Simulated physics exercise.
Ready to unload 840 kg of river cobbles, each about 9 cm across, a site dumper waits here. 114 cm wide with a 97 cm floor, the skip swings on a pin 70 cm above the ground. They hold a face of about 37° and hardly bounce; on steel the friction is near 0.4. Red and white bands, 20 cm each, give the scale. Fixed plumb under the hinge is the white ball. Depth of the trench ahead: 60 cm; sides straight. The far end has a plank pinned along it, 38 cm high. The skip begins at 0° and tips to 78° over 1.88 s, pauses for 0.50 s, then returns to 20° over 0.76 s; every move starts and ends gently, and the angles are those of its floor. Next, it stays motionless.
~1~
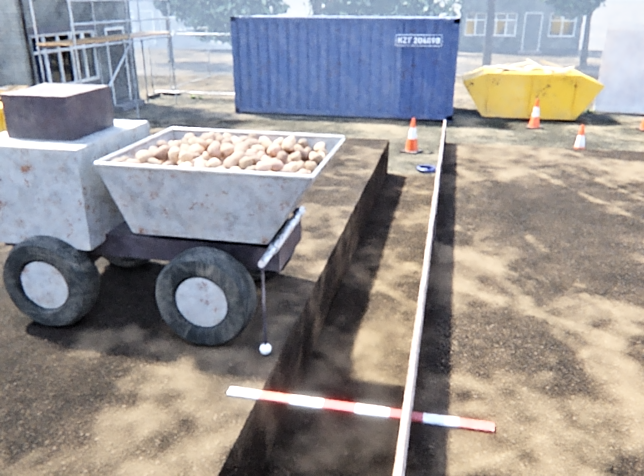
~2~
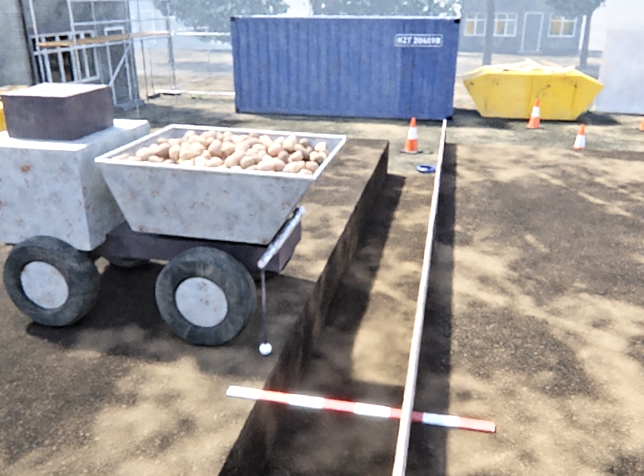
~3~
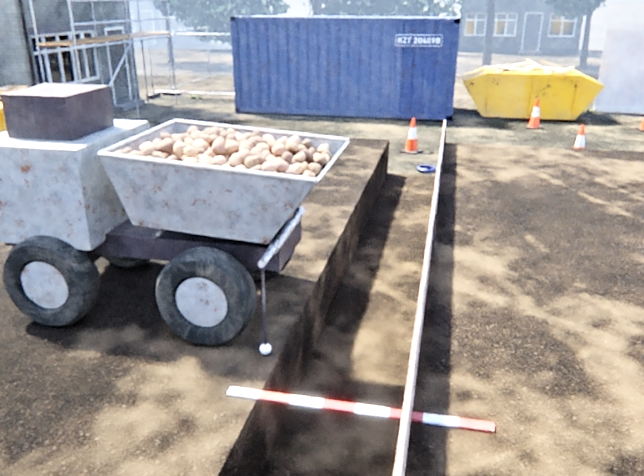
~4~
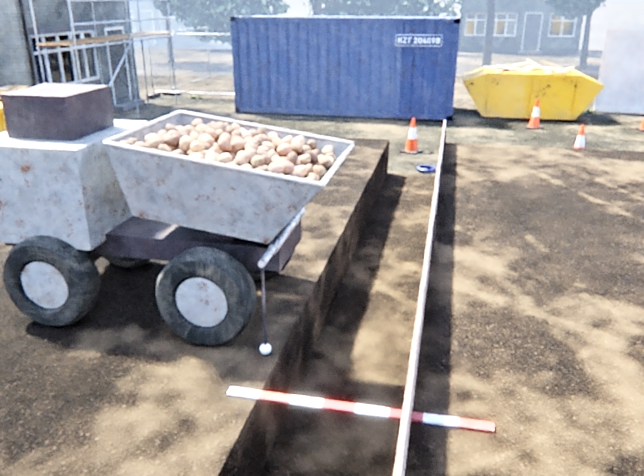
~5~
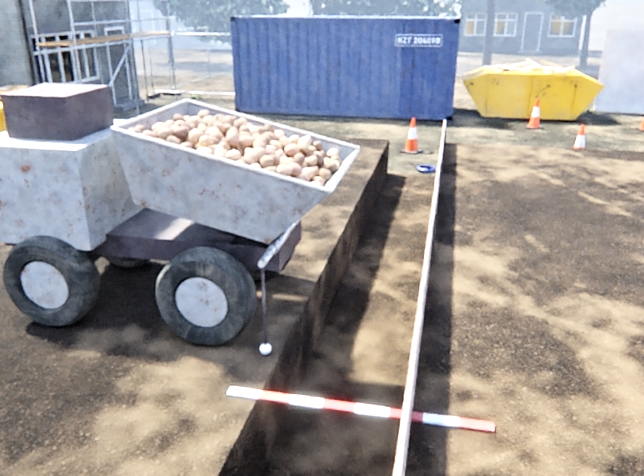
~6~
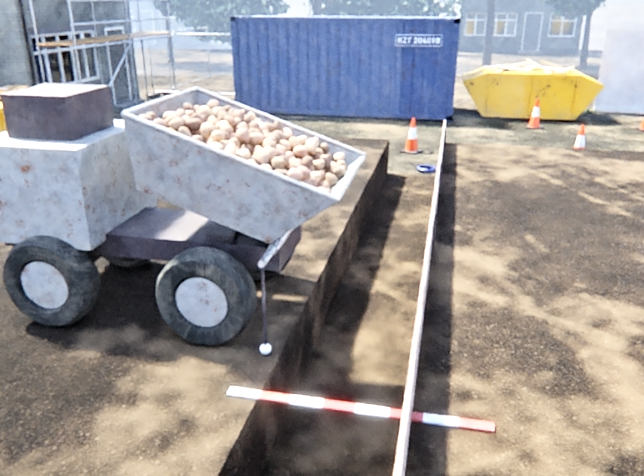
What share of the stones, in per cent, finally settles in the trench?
65 %.
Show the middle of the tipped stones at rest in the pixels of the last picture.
Roughly at pixel (393, 373).
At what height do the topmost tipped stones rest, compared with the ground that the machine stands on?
About 20 cm higher than the ground.
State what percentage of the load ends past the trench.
Close to 30 per cent of it.
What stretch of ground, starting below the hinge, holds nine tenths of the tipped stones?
Distance along the ground: Some 170 cm.
A little later the floor is at 66°; 98 % in the skip, 2 % in the trench; the foremost stones are at (397, 270).
Then the floor is at 78°; 54 % in the skip, 33 % in the trench, 13 % past the trench; the foremost stones are at (505, 330).
Later still the floor is at 20°; 6 % in the skip, 65 % in the trench, 28 % past the trench; the foremost stones are past the picture's edge.
In the end the floor is at 20°; 6 % in the skip, 65 % in the trench, 28 % past the trench; the foremost stones are past the picture's edge.
